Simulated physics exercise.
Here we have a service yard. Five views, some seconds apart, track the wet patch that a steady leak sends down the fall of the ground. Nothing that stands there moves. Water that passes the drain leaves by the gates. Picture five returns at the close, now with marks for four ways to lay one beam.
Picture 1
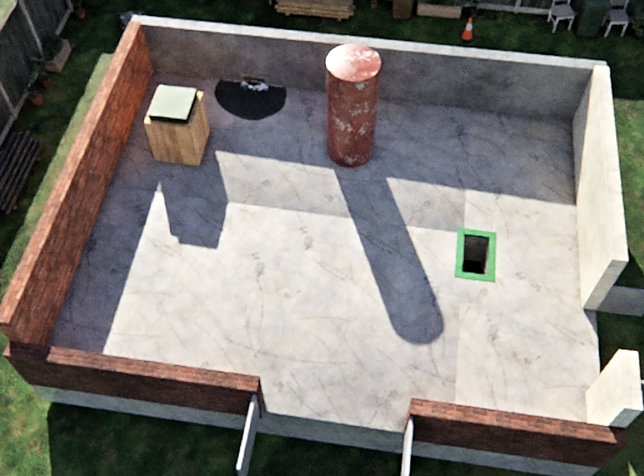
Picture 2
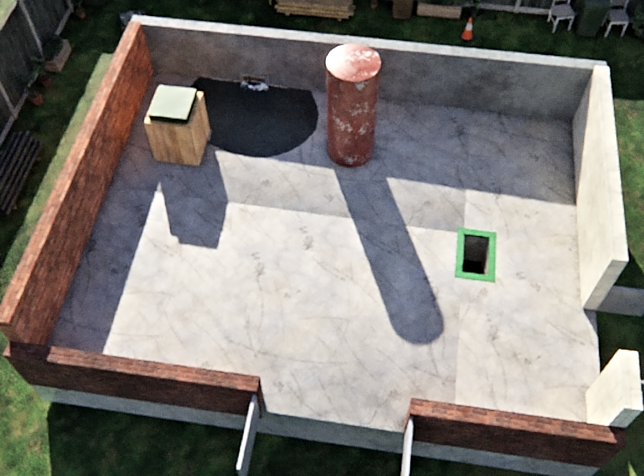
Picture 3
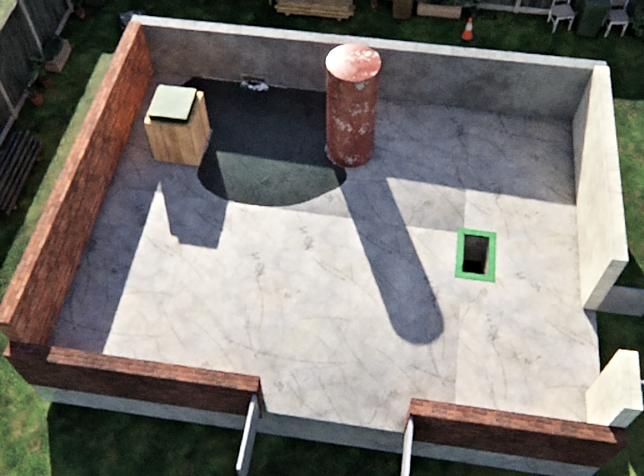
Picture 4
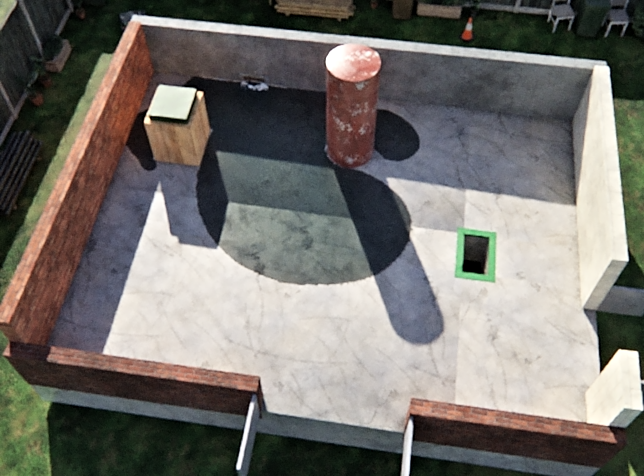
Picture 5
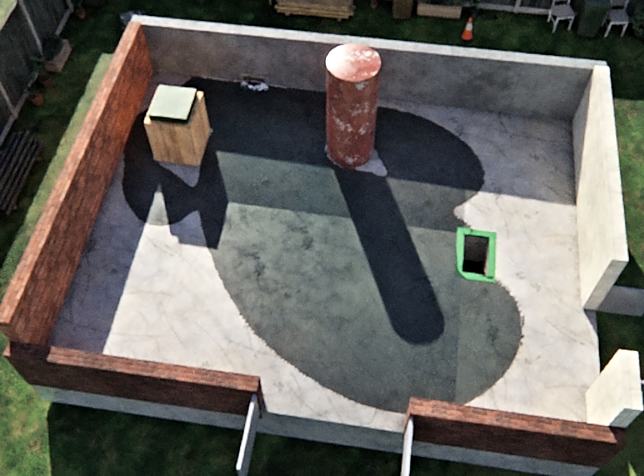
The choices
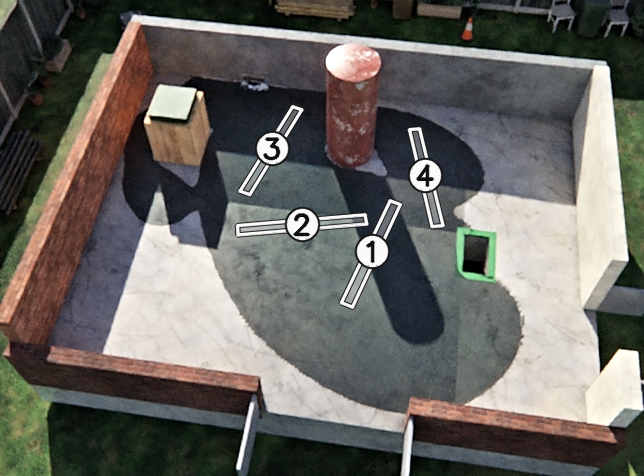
Dark water spreading from the back wall of a walled yard, passing around a rusty column and reaching a green-rimmed drain pit.
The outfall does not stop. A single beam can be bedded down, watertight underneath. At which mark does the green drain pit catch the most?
2 beats the others.
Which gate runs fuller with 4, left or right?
The right one.
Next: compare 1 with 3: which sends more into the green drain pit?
The answer is 1.
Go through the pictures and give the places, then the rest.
Outfall at (255, 79); green drain pit at (476, 254); open gate at (584, 349); open gate at (334, 407); 2 % of the ground under water, visible out to (231, 111); green drain pit still dry, in the first picture.
In the second picture, 7 % of the ground under water, visible out to (244, 153); green drain pit still dry.
In the third picture, 15 % of the ground under water, visible out to (298, 199); green drain pit still dry.
In the fourth picture, 27 % of the ground under water, visible out to (342, 280); green drain pit still dry.
In the fifth picture, 49 % of the ground under water, visible out to (469, 385); green drain pit taking water.
In white, 1 from (346, 304) to (395, 202); 2 from (237, 230) to (365, 219); 3 from (244, 192) to (297, 108); 4 from (414, 129) to (437, 226).
For spot 1, about 8 % of the stream goes into the green drain pit, about 91 % out by the gates.
For spot 2, about 26 % of the stream goes into the green drain pit, about 73 % out by the gates.
For spot 3, about 5 % of the stream goes into the green drain pit, about 95 % out by the gates.
For spot 4, about 10 % of the stream goes into the green drain pit, about 90 % out by the gates.
